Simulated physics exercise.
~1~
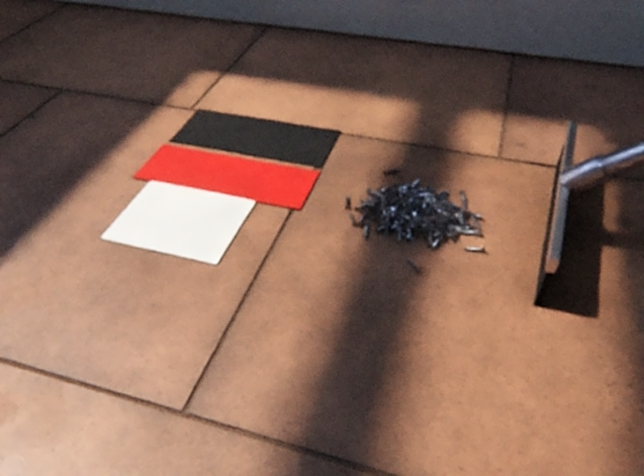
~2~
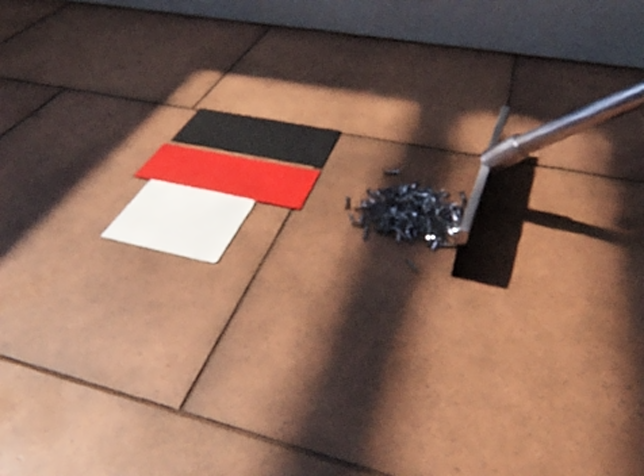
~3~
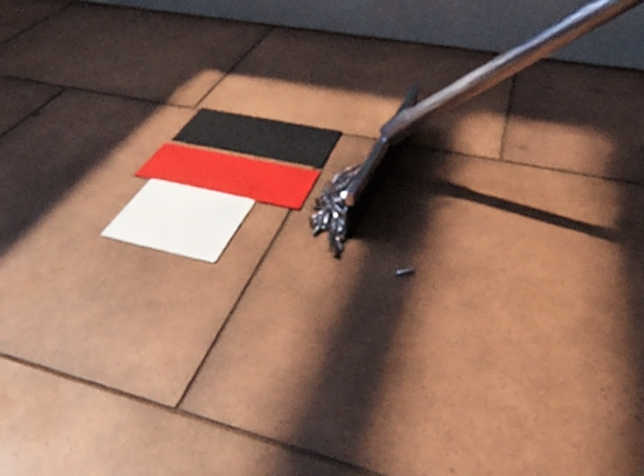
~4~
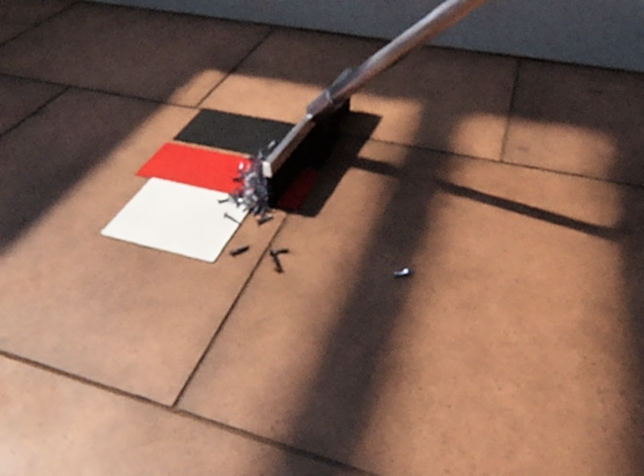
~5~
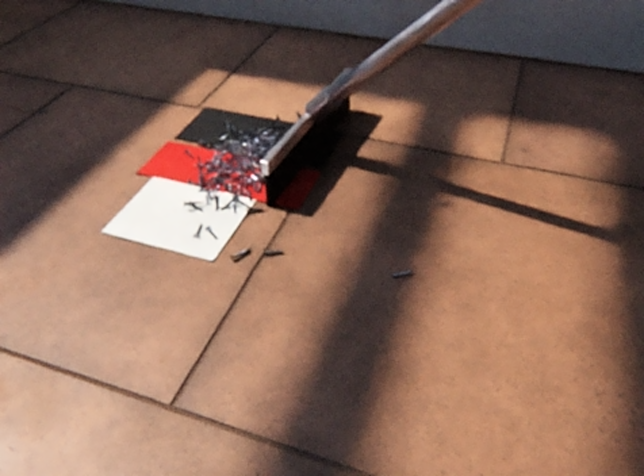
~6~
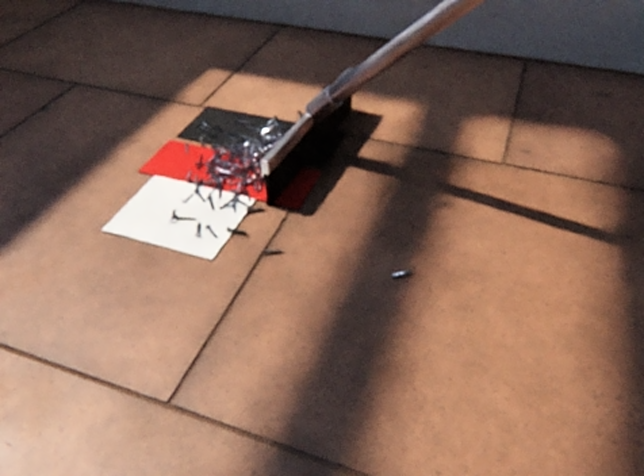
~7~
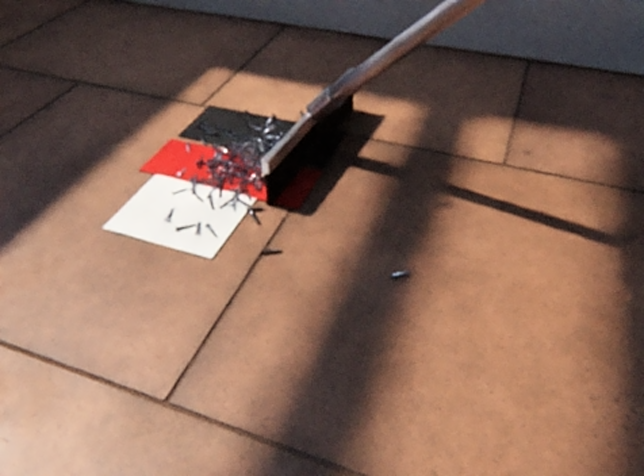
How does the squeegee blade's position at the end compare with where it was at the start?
At the start the blade stands at the right, well clear of the pile and the mats. At the end it is much farther left, resting at the right-hand side of the red and black mats.
On a tiled floor, a squeegee pushes screws left, then stops as they scatter across mats.
